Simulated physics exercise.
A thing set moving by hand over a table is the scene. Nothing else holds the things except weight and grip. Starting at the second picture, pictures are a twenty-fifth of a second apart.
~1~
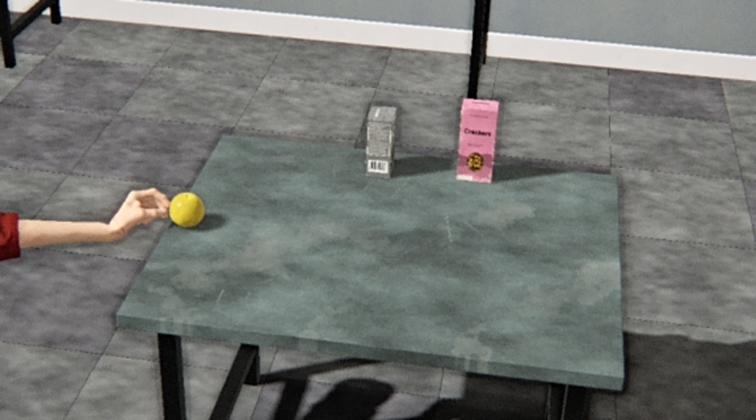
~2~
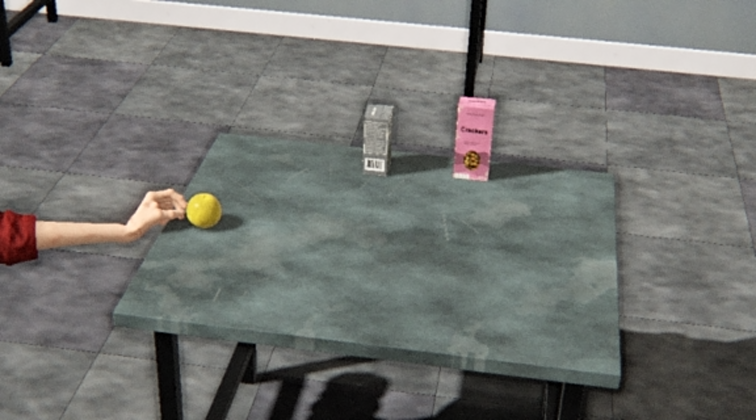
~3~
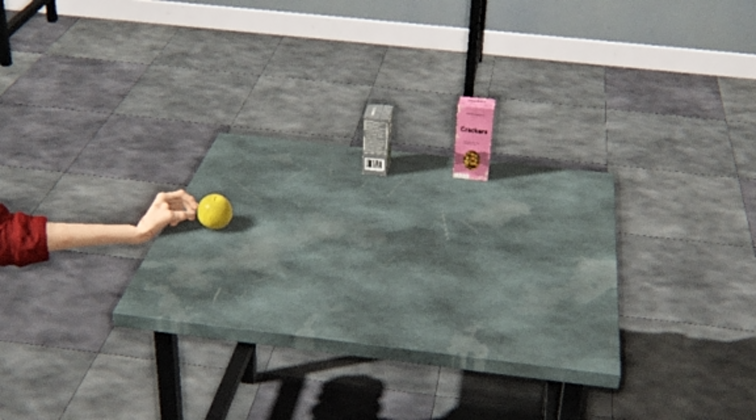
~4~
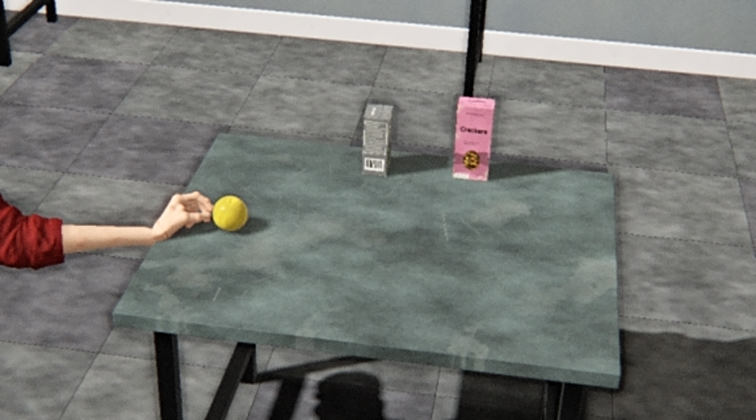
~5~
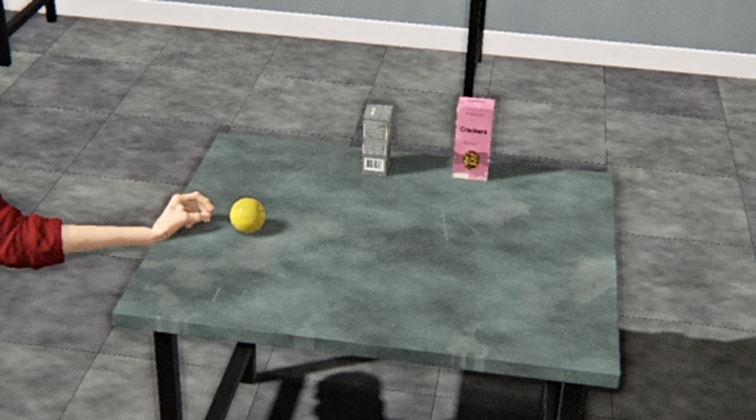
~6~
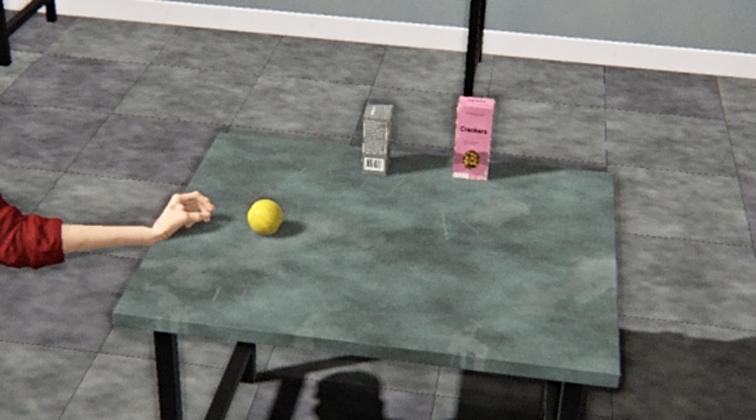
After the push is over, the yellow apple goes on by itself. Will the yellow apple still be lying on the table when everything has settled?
Makes it off.
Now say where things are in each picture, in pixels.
The first frame shows under the hand; yellow apple (187, 210).
The second frame shows under the hand; yellow apple (204, 211).
The third frame shows under the hand; yellow apple (215, 212).
The fourth frame shows yellow apple (230, 214).
The fifth frame shows yellow apple (248, 216) shifted a little.
The sixth frame shows yellow apple (266, 217) shifted about its own width.
Then, 0.30 s on from there, yellow apple shifted well along near (397, 232).
Then, 0.70 s on from there, yellow apple shifted well along near (569, 251).
Then, 1.20 s on from there, yellow apple now off the table.
In the end, off the table, yellow apple.
